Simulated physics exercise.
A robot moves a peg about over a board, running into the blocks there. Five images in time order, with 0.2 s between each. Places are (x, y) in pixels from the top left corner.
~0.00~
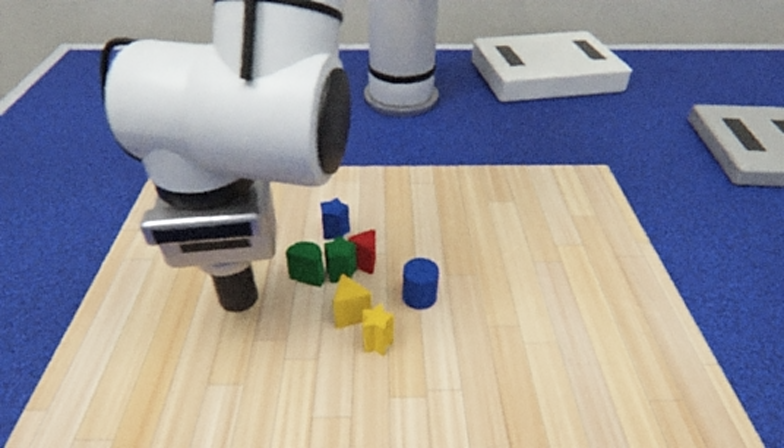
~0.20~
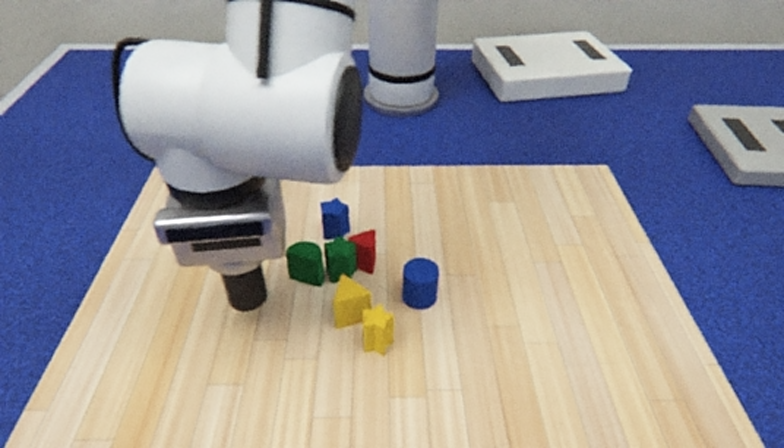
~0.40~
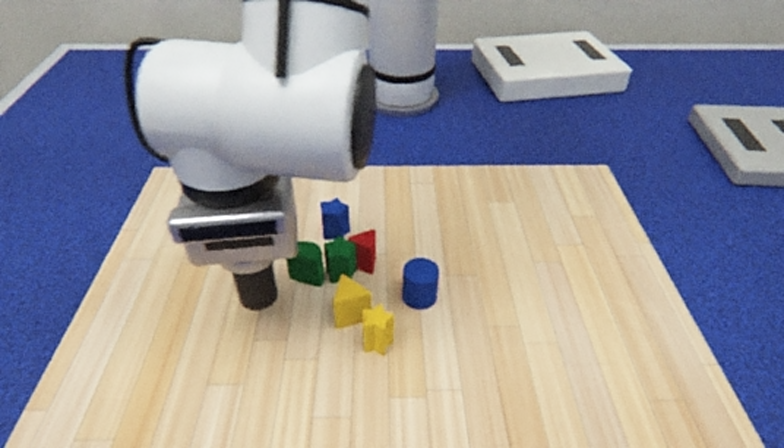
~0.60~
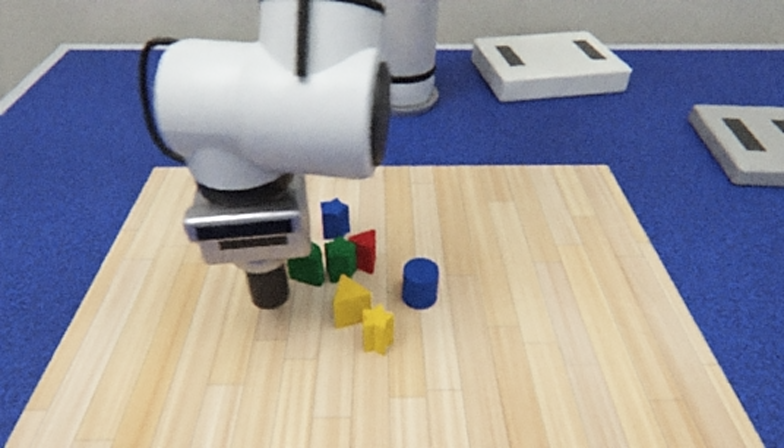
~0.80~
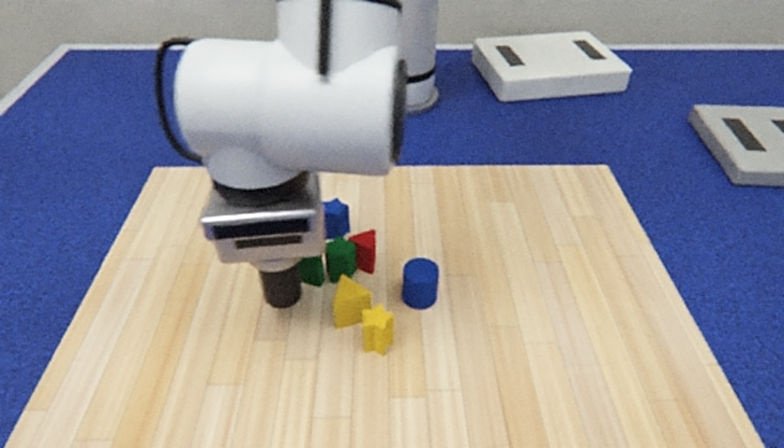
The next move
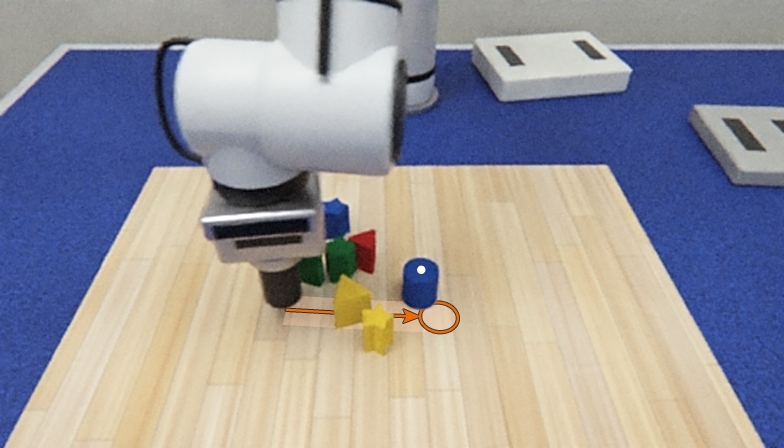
The video shows a white robot arm with a dark peg above a light wooden board, moving slowly to the right toward a cluster of green, red, blue and yellow blocks, while the blocks stay still.
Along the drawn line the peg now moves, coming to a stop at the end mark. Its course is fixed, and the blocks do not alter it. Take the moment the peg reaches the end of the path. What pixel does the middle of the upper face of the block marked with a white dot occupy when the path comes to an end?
The middle of its top is at (444, 263).
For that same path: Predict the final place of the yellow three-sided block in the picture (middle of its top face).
I expect it at (470, 306).
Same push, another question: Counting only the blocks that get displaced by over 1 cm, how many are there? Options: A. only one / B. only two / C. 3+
B: Only two.
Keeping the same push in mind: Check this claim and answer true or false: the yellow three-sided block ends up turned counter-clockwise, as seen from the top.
False
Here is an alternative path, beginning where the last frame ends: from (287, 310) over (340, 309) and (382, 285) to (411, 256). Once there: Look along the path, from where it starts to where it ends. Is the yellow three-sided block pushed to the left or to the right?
Picture yourself facing from the start of the path to its end: The yellow three-sided block moves off to your right.
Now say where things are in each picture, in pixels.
The first picture shows peg tip (239, 298); block tops, yellow three-sided block (349, 289); yellow star-shaped block (377, 316); blue circle (421, 270).
The second picture shows peg (248, 297); blocks unchanged.
The third picture shows peg (259, 297); blocks unchanged.
The fourth picture shows peg (271, 296); blocks unchanged.
The fifth picture shows peg (284, 294); yellow three-sided block (349, 289); yellow star-shaped block (377, 316); blue circle (421, 270).
Path on the board, from (287, 310) to (439, 317); the dot is on the blue circle.
On the path given first. One third of the way, peg (337, 297); yellow three-sided block (367, 291).
Two thirds of the way, peg (390, 300); yellow three-sided block (421, 297).
At the end, peg (441, 302); yellow three-sided block (470, 306), turned 40° clockwise; yellow star-shaped block in place; blue circle (444, 263).
